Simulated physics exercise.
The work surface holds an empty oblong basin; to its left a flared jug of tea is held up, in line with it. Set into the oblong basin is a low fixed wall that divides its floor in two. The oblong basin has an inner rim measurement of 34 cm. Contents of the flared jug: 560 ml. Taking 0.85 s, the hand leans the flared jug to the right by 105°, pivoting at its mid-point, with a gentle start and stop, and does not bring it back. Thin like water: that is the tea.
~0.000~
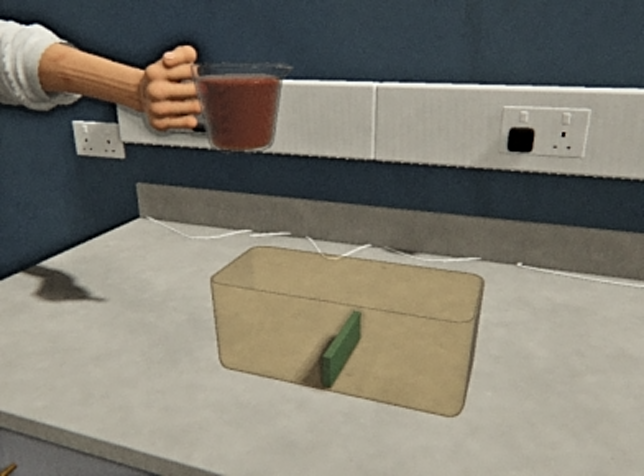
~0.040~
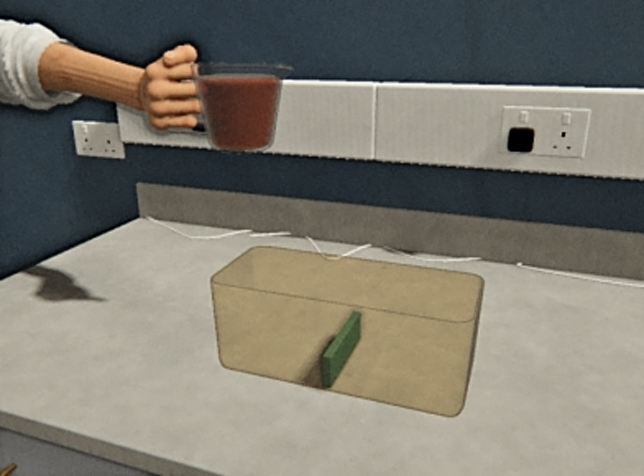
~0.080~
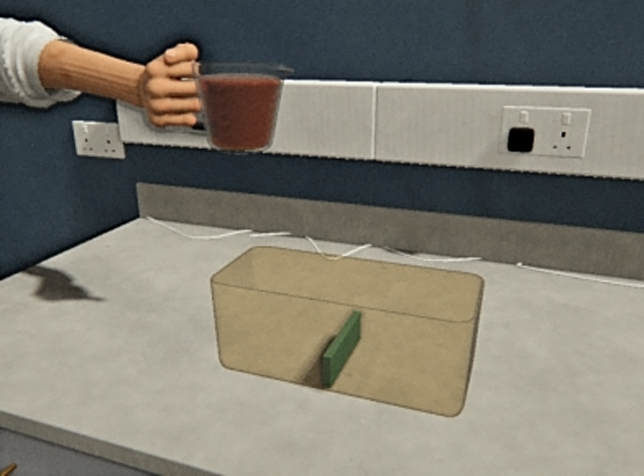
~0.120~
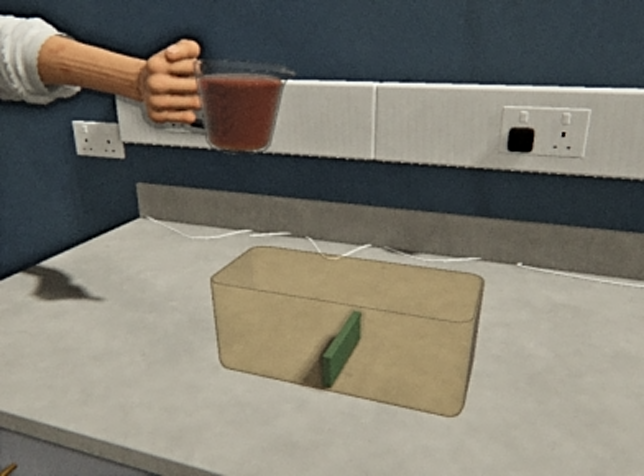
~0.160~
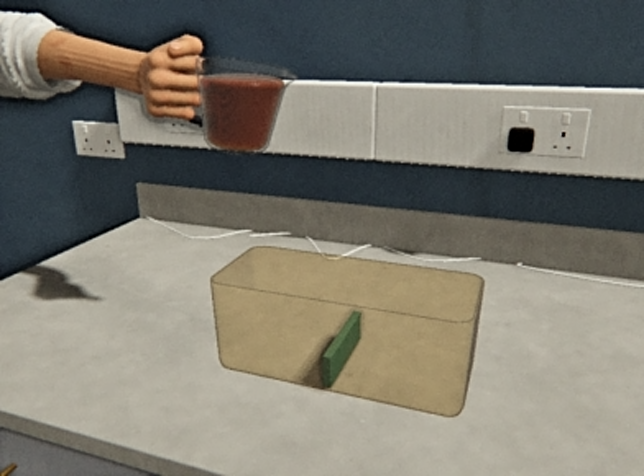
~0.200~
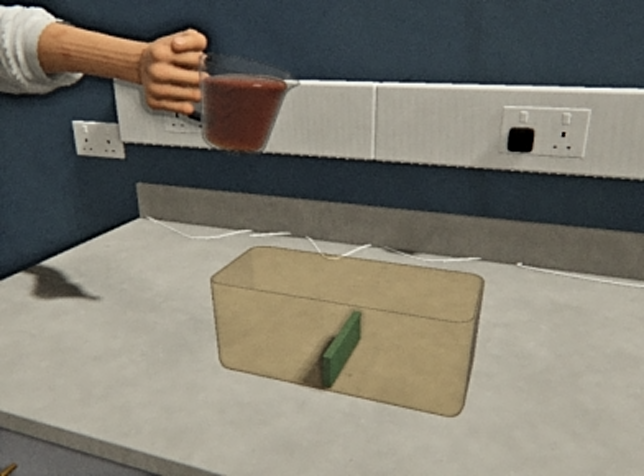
To begin with, a hand holds a clear jug of reddish-brown tea level, above and to the left of an empty oblong basin with a low green wall inside. The hand then slowly leans the jug slightly to the right, its pouring edge dipping a little, while the basin stays still.
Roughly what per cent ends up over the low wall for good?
About 61 in every hundred.
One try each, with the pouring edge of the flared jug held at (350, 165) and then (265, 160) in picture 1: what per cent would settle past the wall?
Near 95 in a hundred on the first go and near 5 in a hundred on the second.
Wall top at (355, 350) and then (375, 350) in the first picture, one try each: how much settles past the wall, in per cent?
Respectively close to 40 and 10 %.
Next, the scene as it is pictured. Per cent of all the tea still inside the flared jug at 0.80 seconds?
What remains is about 10 percent of it all.
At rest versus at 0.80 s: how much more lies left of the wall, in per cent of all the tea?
I'd put it near 24 percent.
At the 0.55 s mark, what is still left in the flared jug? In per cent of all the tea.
I reckon about 62 in a hundred is still held.
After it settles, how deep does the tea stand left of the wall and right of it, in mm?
Left about 10 mm, right about 16 mm.
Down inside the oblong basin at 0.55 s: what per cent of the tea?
4 %, give or take.
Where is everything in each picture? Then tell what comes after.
Tilt 0°; pouring edge (292, 67); surface from (205, 77) to (280, 79); the oblong basin's rim runs from (233, 263) to (479, 300); the wall's top is at (343, 333), in the first picture.
Tilt 1°; pouring edge (292, 68); surface from (205, 76) to (280, 79), in the second picture.
Tilt 2°; pouring edge (293, 70); surface from (206, 76) to (281, 80), in the third picture.
Tilt 5°; pouring edge (295, 73); surface from (207, 76) to (282, 81), in the fourth picture.
Tilt 9°; pouring edge (297, 78); surface from (209, 76) to (285, 82), in the fifth picture.
Tilt 14°; pouring edge (299, 84); surface from (211, 77) to (288, 84), in the sixth picture.
After 0.55 s the tilt is 75° and 63 per cent is still to pour, 0 is left of the wall and 4 right of it.
After 0.80 s the tilt is 104° and 10 per cent is still to pour, 14 is left of the wall and 50 right of it.
After 1.06 s the tilt is 105° and 0 per cent is still to pour, 37 is left of the wall and 60 right of it.
After 1.35 s the tilt is 105° and 0 per cent is still to pour, 37 is left of the wall and 61 right of it.
In the end 37 per cent lies left of the wall, 61 right of it and 2 outside.
